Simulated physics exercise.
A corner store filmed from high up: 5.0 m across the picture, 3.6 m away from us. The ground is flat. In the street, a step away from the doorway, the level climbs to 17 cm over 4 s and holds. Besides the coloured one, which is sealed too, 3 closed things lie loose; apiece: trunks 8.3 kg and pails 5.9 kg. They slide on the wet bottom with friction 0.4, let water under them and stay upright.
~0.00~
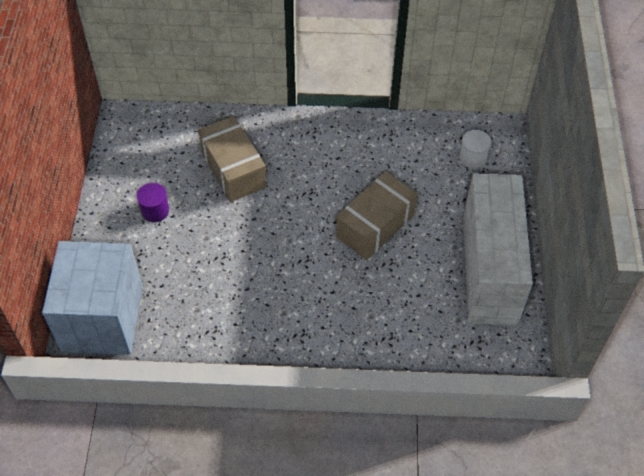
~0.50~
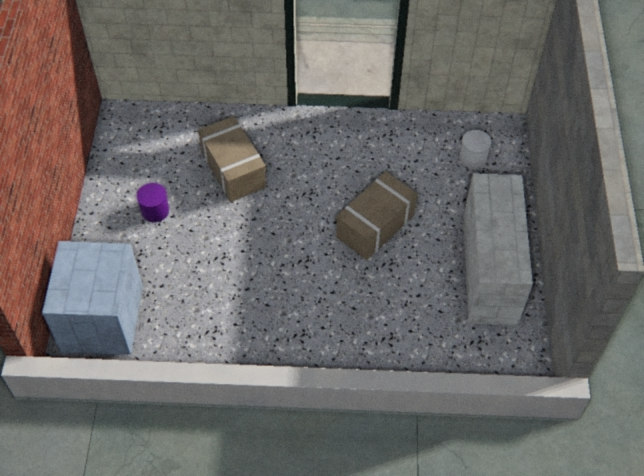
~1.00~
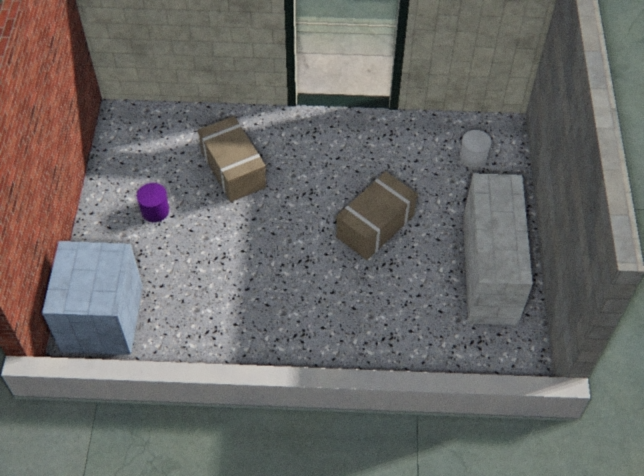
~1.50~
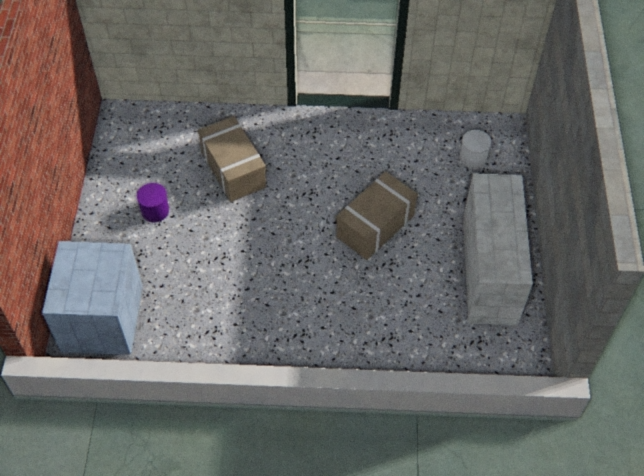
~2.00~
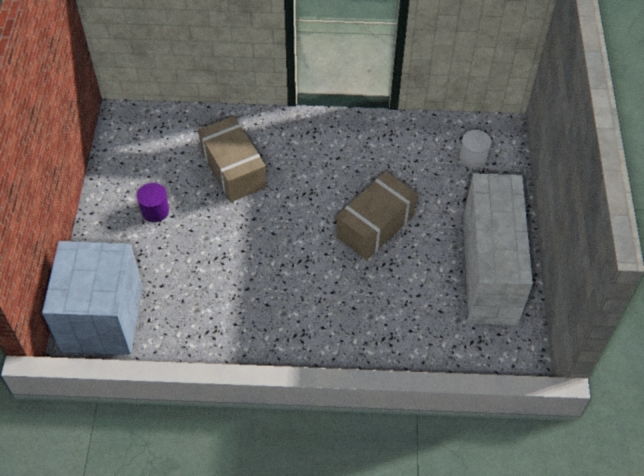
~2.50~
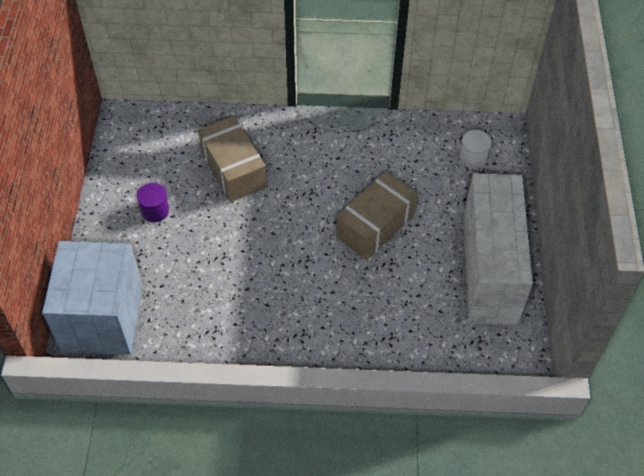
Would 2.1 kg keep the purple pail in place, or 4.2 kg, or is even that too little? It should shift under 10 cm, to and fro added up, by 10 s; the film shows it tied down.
For it, the smaller load will do.
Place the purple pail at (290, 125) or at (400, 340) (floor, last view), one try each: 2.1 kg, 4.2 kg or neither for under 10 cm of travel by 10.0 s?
In that order: Neither holds; neither is enough.
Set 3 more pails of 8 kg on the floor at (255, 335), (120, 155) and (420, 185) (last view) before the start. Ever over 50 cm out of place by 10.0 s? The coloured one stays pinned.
In that order: Less, short of it, short of it.
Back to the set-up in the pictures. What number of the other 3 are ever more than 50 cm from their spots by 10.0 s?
1 of them.
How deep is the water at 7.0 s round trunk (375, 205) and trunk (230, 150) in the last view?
Roughly 6 and 1 cm.
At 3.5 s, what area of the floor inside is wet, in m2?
About 2.0 m2.
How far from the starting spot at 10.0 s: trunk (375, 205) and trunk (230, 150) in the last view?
In turn: 200 cm, 50 cm.
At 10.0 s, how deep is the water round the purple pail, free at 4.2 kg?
Roughly 1 cm.
After 3.5 s the purple pail would be 0 cm from its start with 2.1 kg and 0 cm from its start with 4.2 kg; 0 cm of water round it then.
After 4.5 s the purple pail would be 0 cm from its start with 2.1 kg and 0 cm from its start with 4.2 kg; 0 cm of water round it then.
After 7.0 s the purple pail would be 0 cm from its start with 2.1 kg and 0 cm from its start with 4.2 kg; 0 cm of water round it then.
After 10.0 s the purple pail would be 0 cm from its start with 2.1 kg and 0 cm from its start with 4.2 kg; 1 cm of water round it then.
